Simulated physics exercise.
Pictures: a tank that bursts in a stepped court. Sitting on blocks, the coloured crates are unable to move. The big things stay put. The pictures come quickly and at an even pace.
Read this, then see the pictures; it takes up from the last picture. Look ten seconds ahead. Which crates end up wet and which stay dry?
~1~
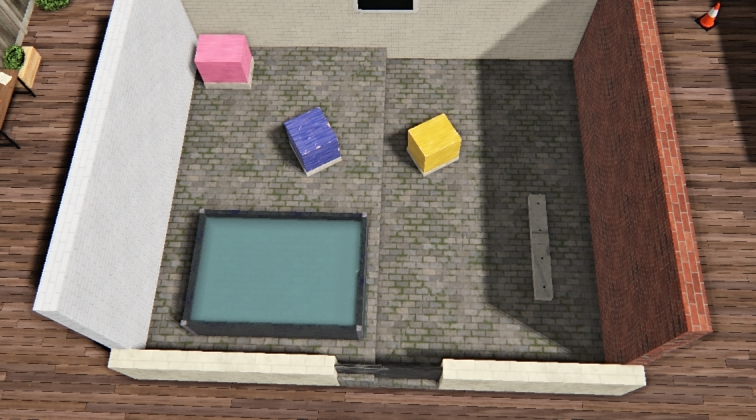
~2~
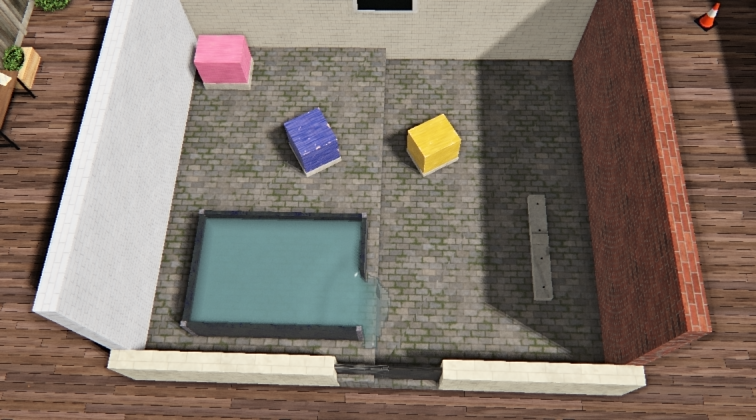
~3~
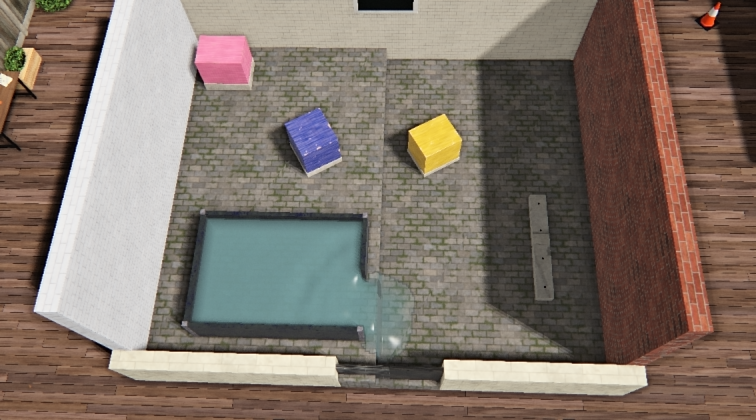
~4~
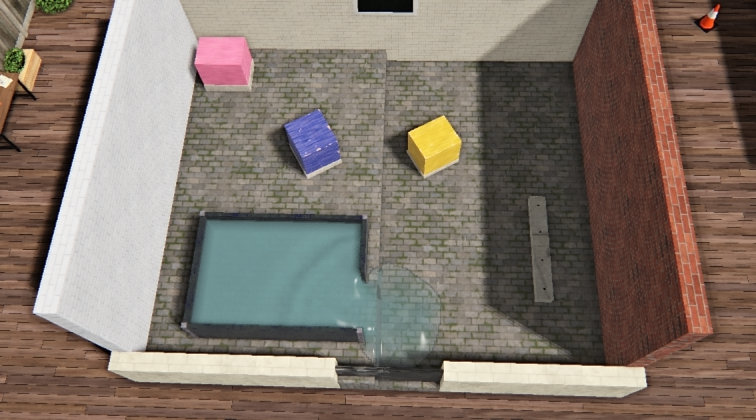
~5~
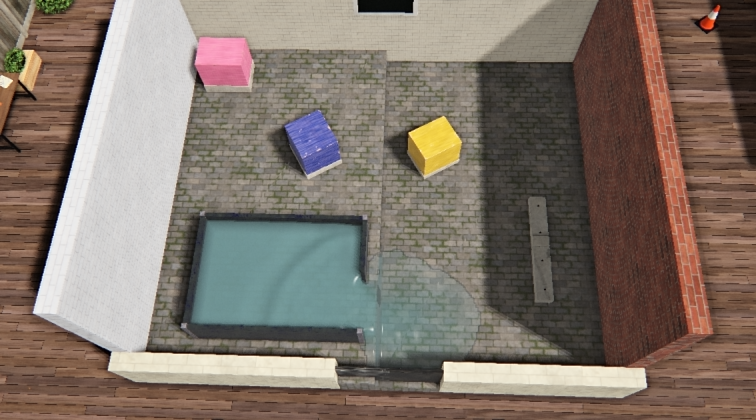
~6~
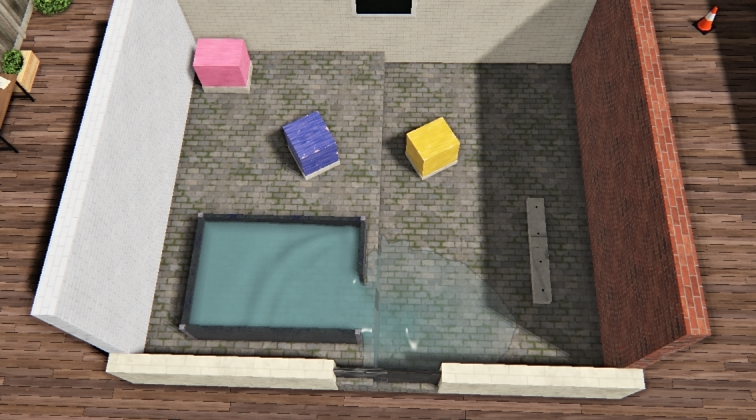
Result: The yellow crate ends up with water on it; the pink crate ends up clear of the water; the blue crate ends up clear of the water.
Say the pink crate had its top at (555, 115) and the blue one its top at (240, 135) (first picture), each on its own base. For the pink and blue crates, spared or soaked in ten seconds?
As I read it, the pink crate gets flooded and the blue crate stays clear.
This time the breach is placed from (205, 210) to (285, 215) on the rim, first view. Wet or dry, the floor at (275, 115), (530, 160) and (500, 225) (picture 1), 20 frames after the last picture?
Order as asked: Swamped, untouched, untouched.
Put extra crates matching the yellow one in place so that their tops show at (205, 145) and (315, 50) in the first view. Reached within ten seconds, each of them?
Going in order, the first stays untouched and the second stays untouched.
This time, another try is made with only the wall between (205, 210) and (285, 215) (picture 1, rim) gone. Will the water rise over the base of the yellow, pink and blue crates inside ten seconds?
Crate by crate: Yellow - hit; pink - hit; blue - hit.
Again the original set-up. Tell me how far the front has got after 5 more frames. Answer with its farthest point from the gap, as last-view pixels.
Close to (599, 377).
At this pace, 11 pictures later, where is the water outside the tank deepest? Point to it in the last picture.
It should be roughly at (595, 338).
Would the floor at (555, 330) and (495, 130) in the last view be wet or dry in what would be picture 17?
In order: Submerged and waterless.
A moment on, water covers 20 % of the floor; the yellow crate not reached, the pink crate not reached, the blue crate not reached.
Next, water covers 25 % of the floor; the yellow crate not reached, the pink crate not reached, the blue crate not reached.
Then, water covers 40 % of the floor; the yellow crate water round its plinth, the pink crate not reached, the blue crate not reached.
Later, water covers 55 % of the floor; the yellow crate water round its plinth, the pink crate not reached, the blue crate not reached.
In the end, water covers 55 % of the floor; the yellow crate was topped, the pink crate stayed above the water, the blue crate stayed above the water.
